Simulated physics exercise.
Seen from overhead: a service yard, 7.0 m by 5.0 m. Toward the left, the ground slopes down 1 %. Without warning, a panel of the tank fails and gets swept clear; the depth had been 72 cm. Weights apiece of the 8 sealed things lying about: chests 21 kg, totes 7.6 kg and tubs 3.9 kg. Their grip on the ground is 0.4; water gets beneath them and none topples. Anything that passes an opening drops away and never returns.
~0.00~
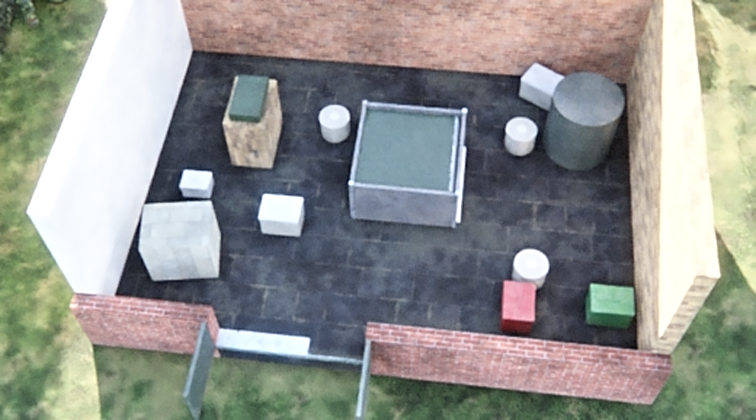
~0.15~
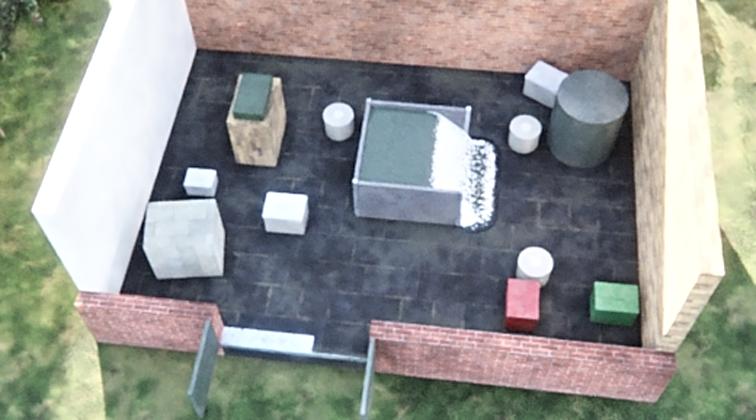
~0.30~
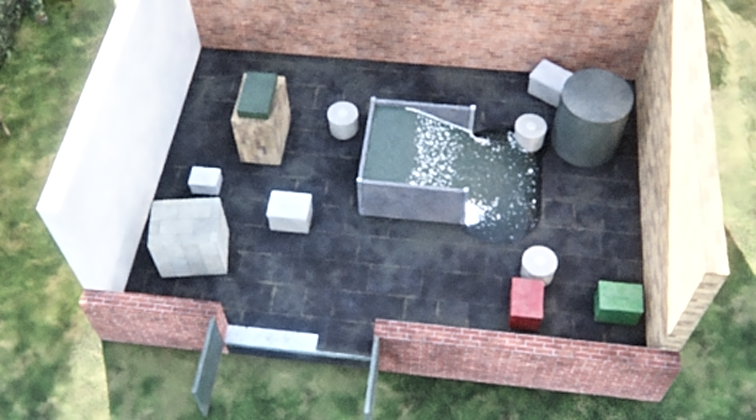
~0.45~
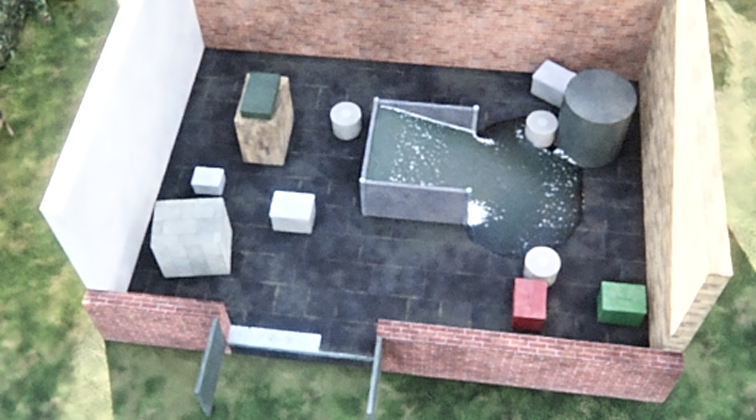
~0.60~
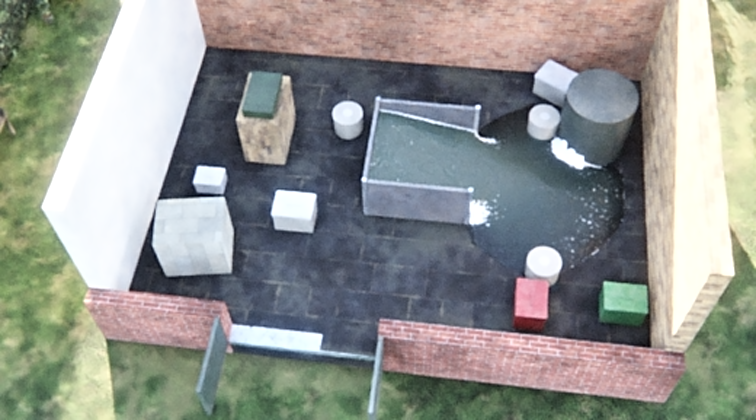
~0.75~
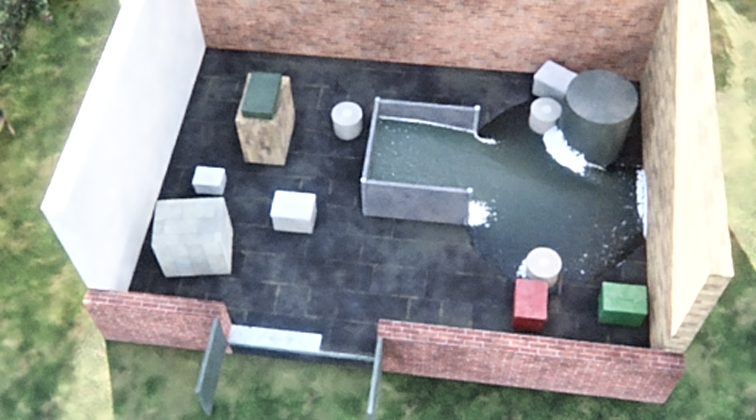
At first, a square tank of dark green water stands in a walled yard among pale tubs, boxes, and a red and a green chest. Then its right side gives way and water pours out in white foam, spreading rightward around the tubs and large cylinder to the right wall.
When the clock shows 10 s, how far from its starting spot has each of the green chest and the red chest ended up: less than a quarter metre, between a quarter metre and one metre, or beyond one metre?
My prediction: My guess is the green chest gets washed a long way, my guess is the red chest gets washed a long way.
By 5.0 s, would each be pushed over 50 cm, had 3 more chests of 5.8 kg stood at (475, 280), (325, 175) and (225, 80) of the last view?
First outside the limit, then inside the limit, then inside the limit.
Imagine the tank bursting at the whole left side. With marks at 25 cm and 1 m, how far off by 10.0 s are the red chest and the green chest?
With that failure, the red chest keeps its spot, and the green chest keeps its spot.
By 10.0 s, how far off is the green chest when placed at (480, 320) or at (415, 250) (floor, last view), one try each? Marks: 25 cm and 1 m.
Swept far; nearly still.
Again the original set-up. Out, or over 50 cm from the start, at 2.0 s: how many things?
By my tally, 3.
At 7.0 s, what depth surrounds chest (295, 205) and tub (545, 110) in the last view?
Around 3 cm and 8 cm.
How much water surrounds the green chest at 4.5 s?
I'd put it at about 5 cm.
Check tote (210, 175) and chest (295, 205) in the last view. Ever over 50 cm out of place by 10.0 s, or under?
In that order: Less, less.
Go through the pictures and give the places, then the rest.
The first frame shows the green chest at (613, 300), on the bottom; the red chest at (519, 301) rests on the ground; 2.0 m2 under water; 0 of 8 have shifted.
The second frame shows the green chest at (617, 297), on the bottom; the red chest at (524, 299) rests on the ground; water covers 2.8 m2; 0 of 8 have shifted.
The third frame shows the green chest at (621, 297), on the bottom; the red chest at (528, 298) rests on the ground; water covers 3.9 m2; 0 of 8 have shifted.
The fourth frame shows the green chest at (625, 297), on the bottom; the red chest at (531, 298), on the bottom; water covers 5.1 m2; 1 of 8 have shifted.
The fifth frame shows the green chest at (626, 297) rests on the ground; the red chest at (532, 298) rests on the ground; water covers 6.5 m2; 1 of 8 have shifted.
The sixth frame shows the green chest at (625, 298) rests on the ground; the red chest at (532, 299), on the bottom; water covers 7.7 m2; 1 of 8 have shifted.
After 2.0 s the green chest is near (612, 329), 0.5 m from its start, aground; the red chest is near (532, 299), 0.0 m from its start, aground; 0 of 8 are out; 0 afloat.
After 4.5 s the green chest is near (371, 277), 3.3 m from its start, aground; the red chest is near (442, 245), 1.4 m from its start, aground; 0 of 8 are out; 0 afloat.
After 7.0 s the green chest is near (333, 258), 3.9 m from its start, aground; the red chest is near (437, 243), 1.5 m from its start, aground; 0 of 8 are out; 3 afloat.
After 10.0 s the green chest is near (333, 258), 3.9 m from its start, aground; the red chest is near (437, 243), 1.5 m from its start, aground; 0 of 8 are out; 3 afloat.
